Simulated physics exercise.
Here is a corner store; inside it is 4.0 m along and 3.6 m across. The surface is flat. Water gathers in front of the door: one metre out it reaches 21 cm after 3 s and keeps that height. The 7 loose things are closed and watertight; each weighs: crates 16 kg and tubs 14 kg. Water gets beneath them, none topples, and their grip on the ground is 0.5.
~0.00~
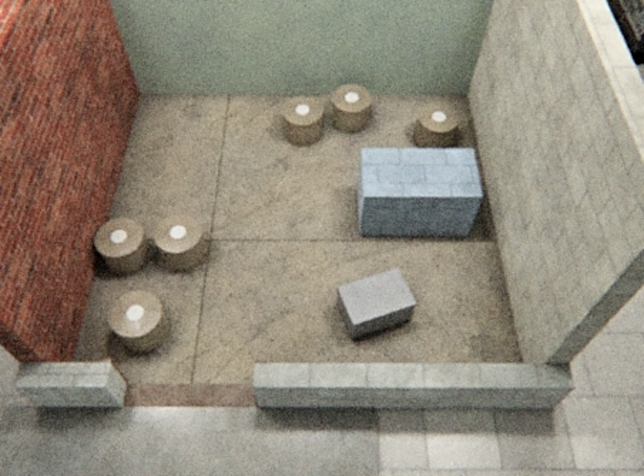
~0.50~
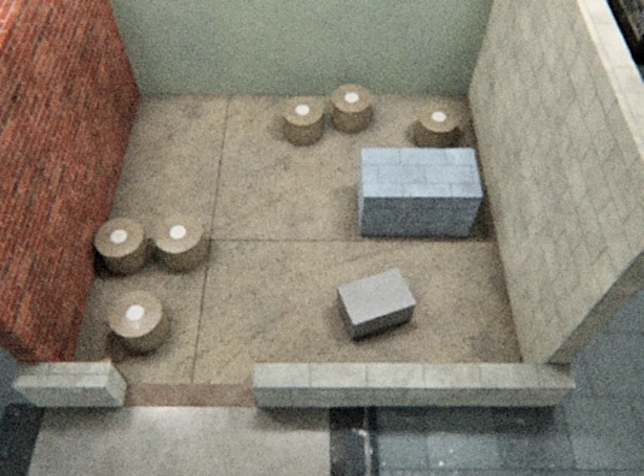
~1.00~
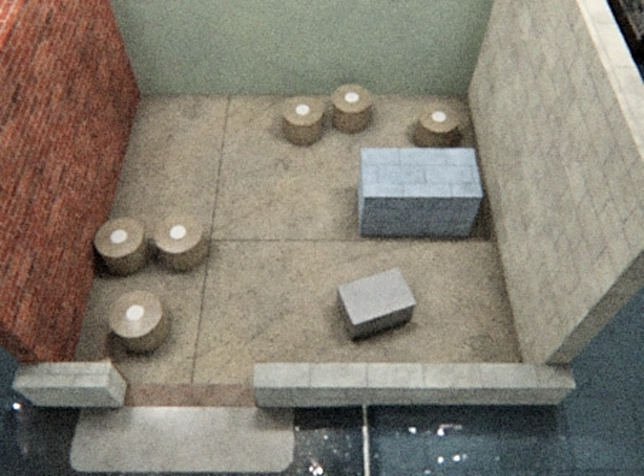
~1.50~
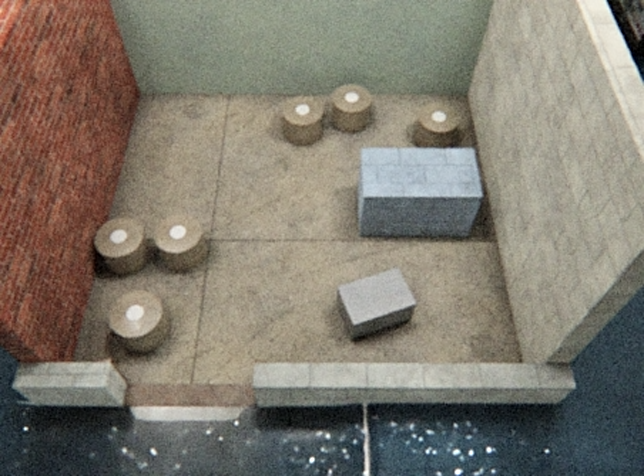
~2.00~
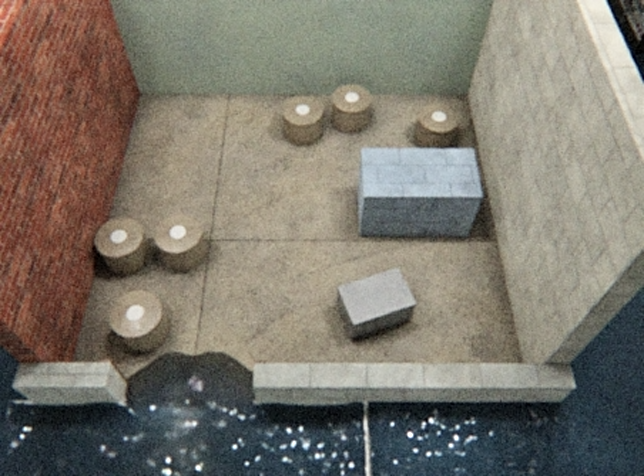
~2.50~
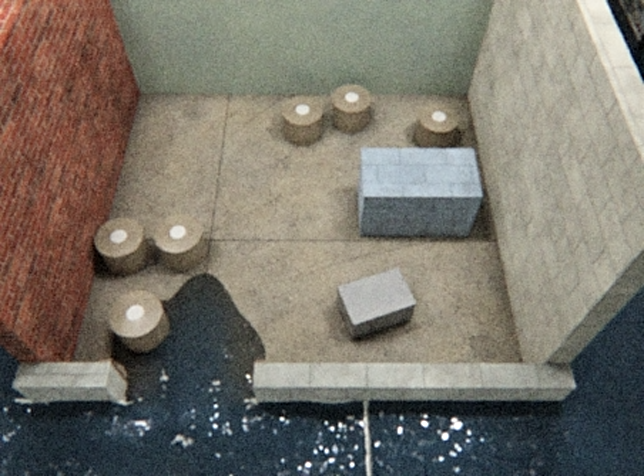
A small walled corner store with a sandy floor is seen from a high, fixed viewpoint, with a gap in its low front wall. A pale blue block stands at right beneath a green back wall, a small grey block sits nearer, and six round tan tubs cluster at left and back. Dark water spreads across the pavement outside, then creeps through the gap, while the objects stay still.
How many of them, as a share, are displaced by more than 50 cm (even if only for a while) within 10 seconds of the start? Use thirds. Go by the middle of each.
That comes to two thirds or more.
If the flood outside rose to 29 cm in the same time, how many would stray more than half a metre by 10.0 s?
In that case 6 of them.
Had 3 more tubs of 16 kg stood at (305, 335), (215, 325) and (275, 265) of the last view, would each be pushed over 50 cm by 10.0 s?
In turn: Less, over, more.
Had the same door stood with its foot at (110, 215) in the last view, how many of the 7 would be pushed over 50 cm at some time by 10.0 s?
In that case 4 of them.
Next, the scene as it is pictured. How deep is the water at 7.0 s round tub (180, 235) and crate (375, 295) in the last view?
About 8 and 1 cm.
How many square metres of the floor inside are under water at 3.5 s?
Roughly 3.5 m2.
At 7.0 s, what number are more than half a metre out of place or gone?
3 of them.
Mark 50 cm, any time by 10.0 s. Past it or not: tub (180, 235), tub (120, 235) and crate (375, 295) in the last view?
In turn: Over, more, less.
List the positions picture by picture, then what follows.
A crate at (376, 295), on the bottom; a tub at (439, 117), on the bottom; water covers 0.0 m2; 0 of 7 have shifted, in the first picture.
A crate at (376, 295) rests on the ground; a tub at (439, 117), on the bottom; 0.0 m2 under water; 0 of 7 have shifted, in the second picture.
A crate at (376, 295) rests on the ground; a tub at (439, 117), on the bottom; water covers 0.0 m2; 0 of 7 have shifted, in the third picture.
A crate at (376, 295), on the bottom; a tub at (439, 117), on the bottom; water covers 0.0 m2; 0 of 7 have shifted, in the fourth picture.
A crate at (376, 295), on the bottom; a tub at (439, 117), on the bottom; 0.2 m2 under water; 0 of 7 have shifted, in the fifth picture.
A crate at (376, 295) rests on the ground; a tub at (439, 117) rests on the ground; 0.8 m2 under water; 0 of 7 have shifted, in the sixth picture.
After 3.5 s 0 of 7 are over 50 cm from their spots; 0 afloat.
After 4.5 s 2 of 7 are over 50 cm from their spots; 1 afloat.
After 7.0 s 3 of 7 are over 50 cm from their spots; 2 afloat.
After 10.0 s 6 of 7 are over 50 cm from their spots, and 6 have been at some point; 6 afloat.
